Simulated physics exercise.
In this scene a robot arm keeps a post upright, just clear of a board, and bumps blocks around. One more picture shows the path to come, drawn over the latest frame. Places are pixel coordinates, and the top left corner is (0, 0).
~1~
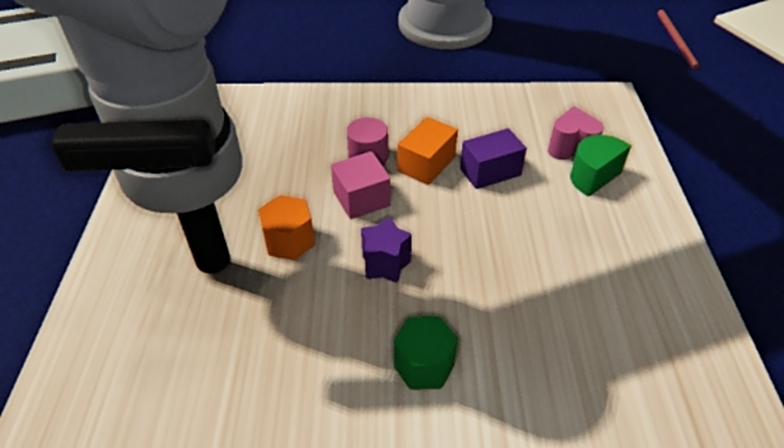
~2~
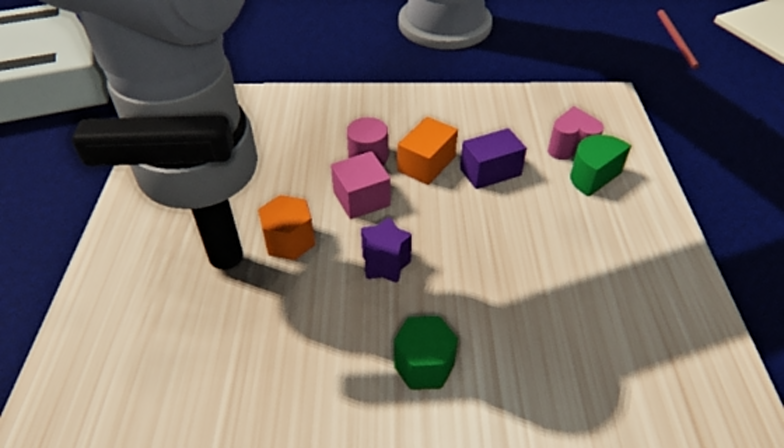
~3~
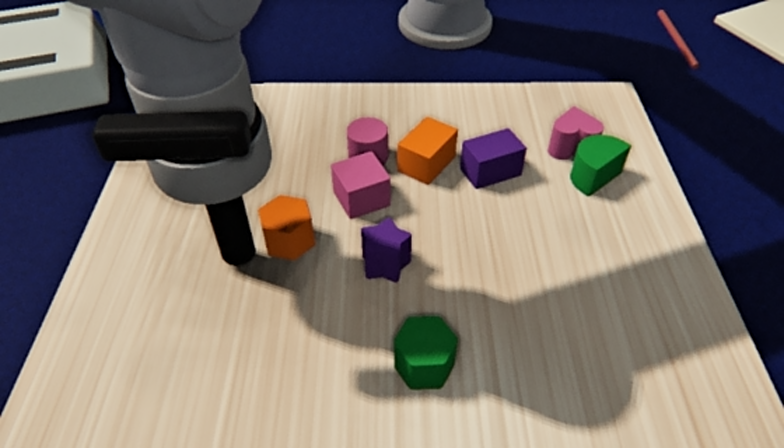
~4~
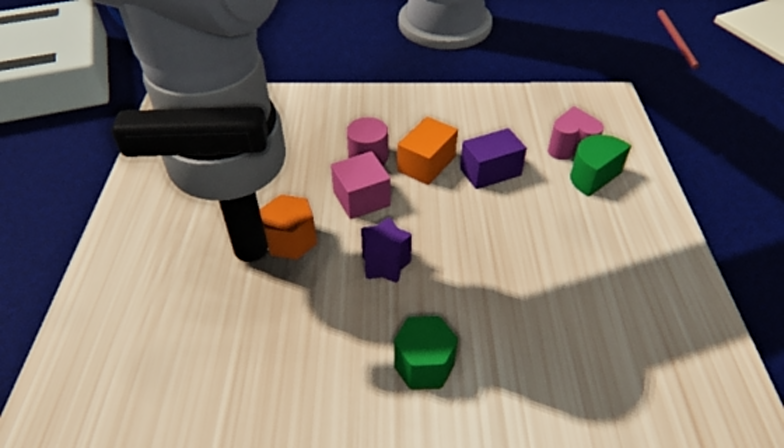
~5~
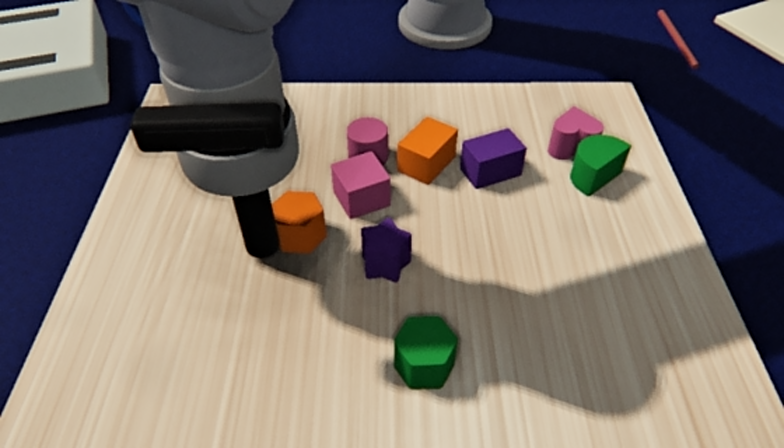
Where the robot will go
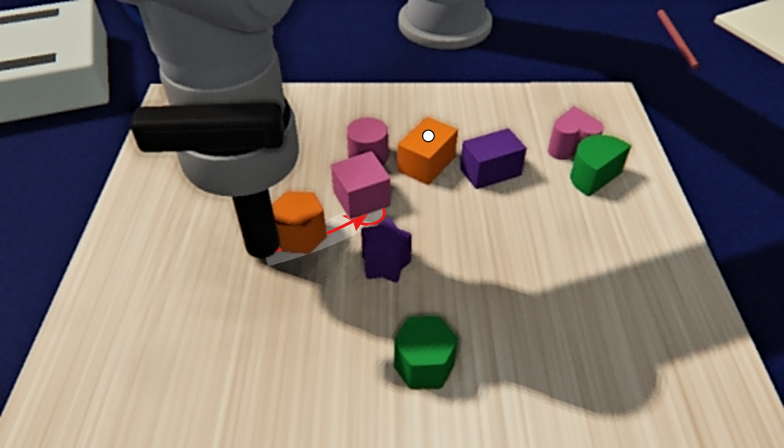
A grey robot arm with a black rod pointing down moves slowly rightward at the left of a pale wooden board, seen from above at an angle by a still camera. Pink, orange, purple and green blocks sit across the back and right, with an orange block and purple star nearer the middle and a green block in front. The rod reaches the orange block and nudges it slightly right, while the arm's shadow slides along and the other blocks stay put.
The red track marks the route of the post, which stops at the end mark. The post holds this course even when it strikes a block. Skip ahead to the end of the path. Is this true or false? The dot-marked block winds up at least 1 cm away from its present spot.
True - the claim holds.
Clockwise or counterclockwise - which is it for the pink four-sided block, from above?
Anticlockwise.
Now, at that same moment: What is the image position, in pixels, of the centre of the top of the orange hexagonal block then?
At (391, 164).
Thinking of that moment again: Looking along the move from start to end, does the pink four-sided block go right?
No - that is not the case.
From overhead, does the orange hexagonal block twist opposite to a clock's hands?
I expect so.
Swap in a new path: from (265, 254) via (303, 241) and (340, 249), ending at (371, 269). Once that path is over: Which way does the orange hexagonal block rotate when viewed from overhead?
Spins counterclockwise.
The drawn path runs from (265, 254) by way of (320, 236) to (368, 213); the dot is on the orange rectangle.
The first path, step by step. One third of the way, post at (302, 234); orange hexagonal block at (329, 193), turned 20° anticlockwise; pink four-sided block at (365, 168).
Two thirds of the way, post at (337, 221); orange hexagonal block at (362, 179), turned 25° anticlockwise; pink four-sided block at (388, 153), turned 25° anticlockwise; pink cylinder at (368, 126); orange rectangle at (431, 134).
At the end, post at (368, 205); orange hexagonal block at (391, 164), turned 30° anticlockwise; pink four-sided block at (412, 137), turned 30° anticlockwise; pink cylinder at (368, 126); orange rectangle at (450, 118).
